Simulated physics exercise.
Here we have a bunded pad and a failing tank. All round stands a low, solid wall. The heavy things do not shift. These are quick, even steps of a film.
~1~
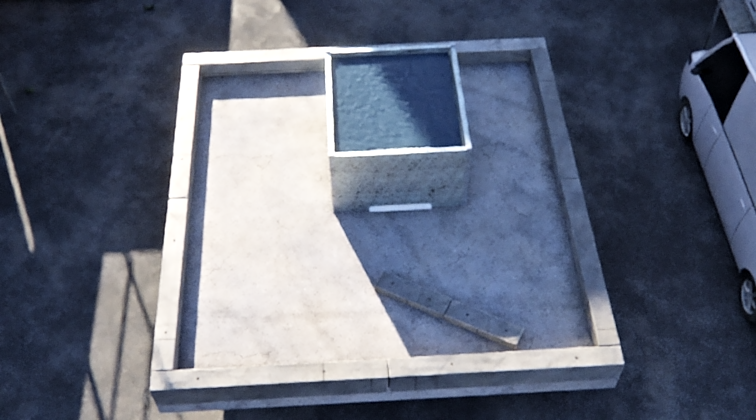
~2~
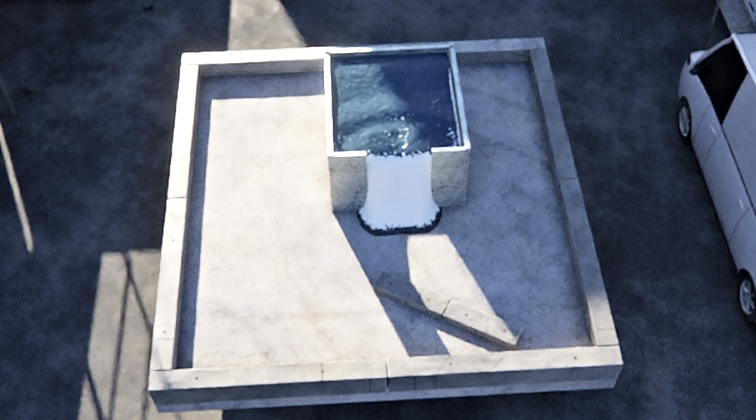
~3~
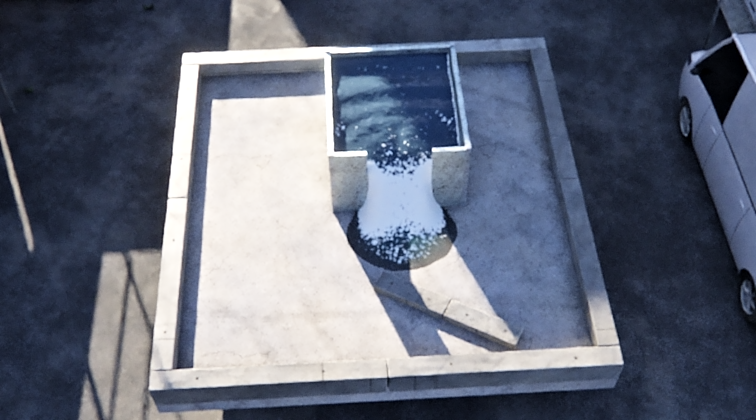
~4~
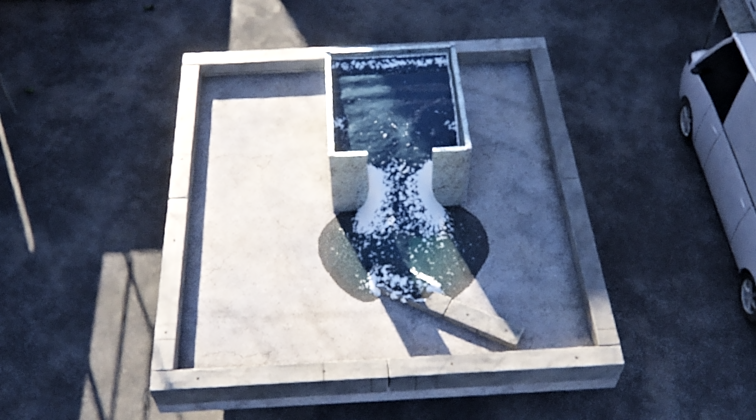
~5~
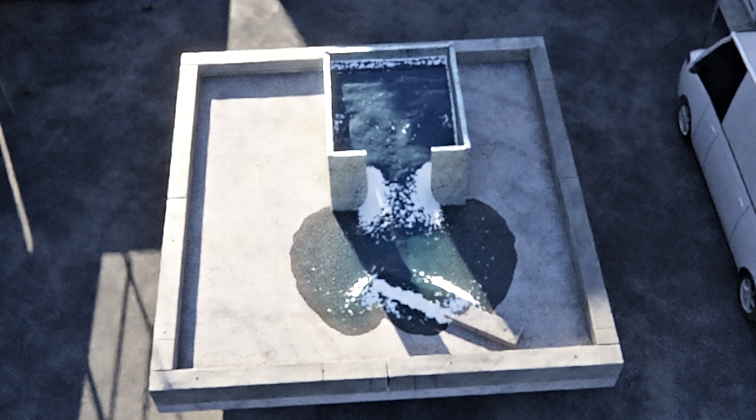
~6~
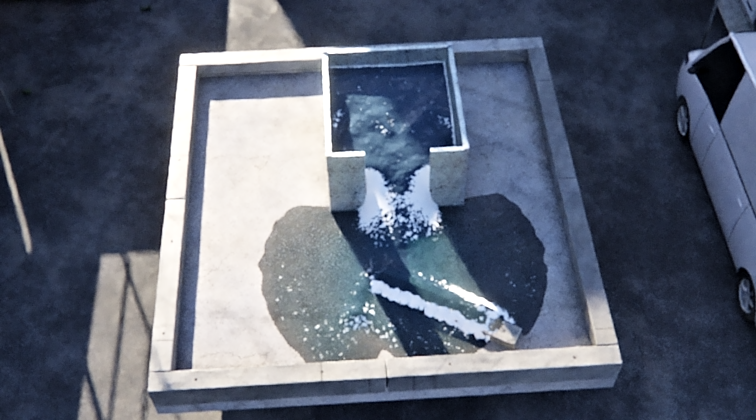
The video shows a square tank of water on a low-walled concrete pad; its front side opens and water gushes out, spreading across the pad in a widening dark pool and washing around a slanted slab, churning white.
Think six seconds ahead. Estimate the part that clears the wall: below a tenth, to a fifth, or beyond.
It loses from a tenth to a fifth.
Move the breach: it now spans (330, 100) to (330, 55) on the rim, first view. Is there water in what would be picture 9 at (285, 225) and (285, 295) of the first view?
As listed: Covered, dry.
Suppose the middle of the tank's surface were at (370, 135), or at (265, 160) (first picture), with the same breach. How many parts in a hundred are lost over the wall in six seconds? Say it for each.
In turn 14 and 24 per cent.
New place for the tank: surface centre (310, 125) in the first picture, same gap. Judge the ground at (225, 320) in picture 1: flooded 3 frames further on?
Verdict: Covered.
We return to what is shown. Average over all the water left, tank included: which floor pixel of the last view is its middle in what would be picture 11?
I would point to (399, 221).
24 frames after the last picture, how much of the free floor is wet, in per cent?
Close to 95 %.
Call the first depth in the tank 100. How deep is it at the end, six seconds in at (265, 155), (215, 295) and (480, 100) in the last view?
In turn 2, 12 and 12 in a hundred.
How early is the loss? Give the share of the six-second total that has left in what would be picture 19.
Some 70 per cent.
A moment on, water covers 40 % of the floor; the low wall has let 1 % over.
Next, water covers 45 % of the floor; the low wall has let 1 % over.
Then, water covers 45 % of the floor; the low wall has let 9 % over.
Later, water covers 80 % of the floor; the low wall has let 13 % over.
In the end, water covers 80 % of the floor; the low wall has let 13 % over.
